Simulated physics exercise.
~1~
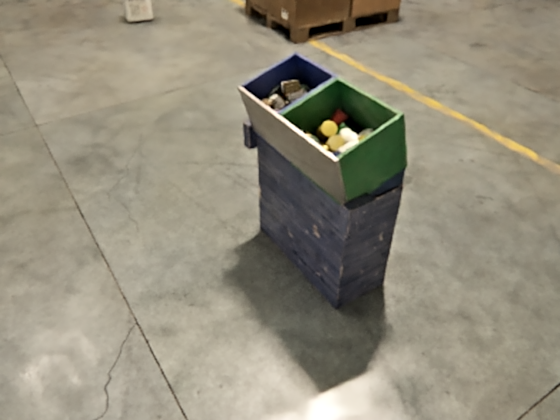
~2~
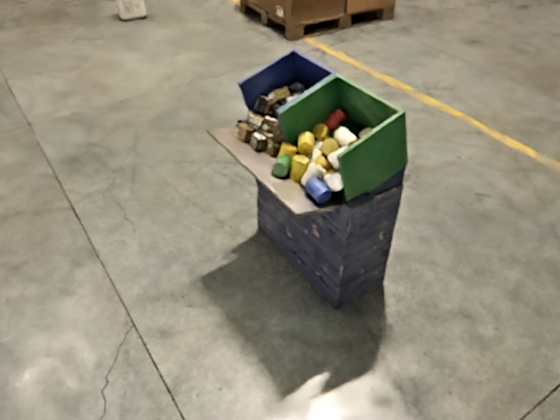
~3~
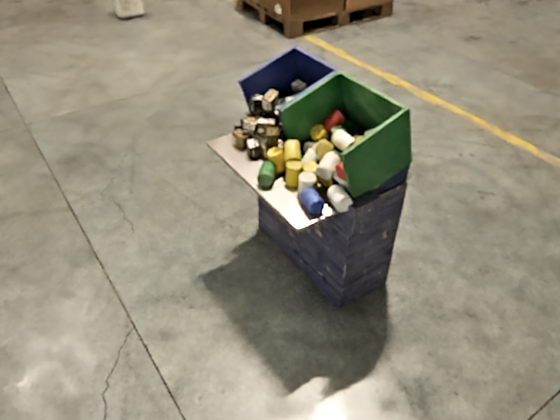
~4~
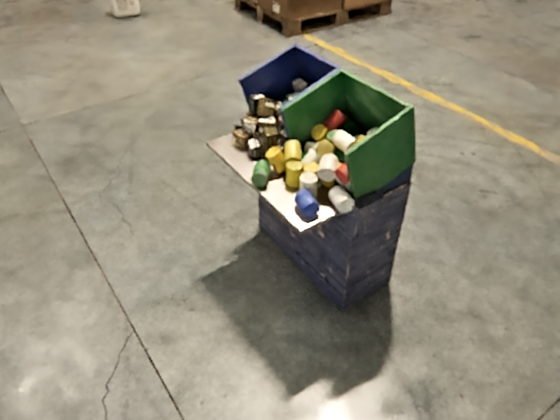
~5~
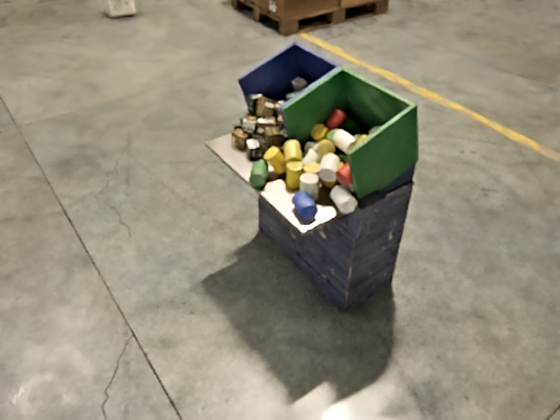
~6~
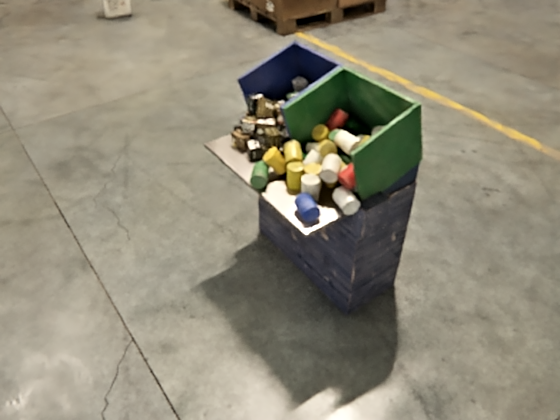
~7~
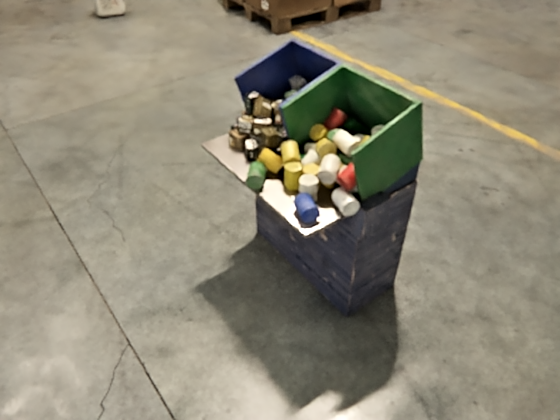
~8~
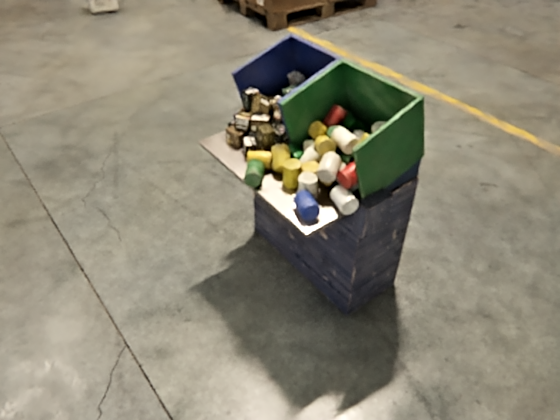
On a concrete floor, a flap drops open and jars and cartons slide onto it and stay.
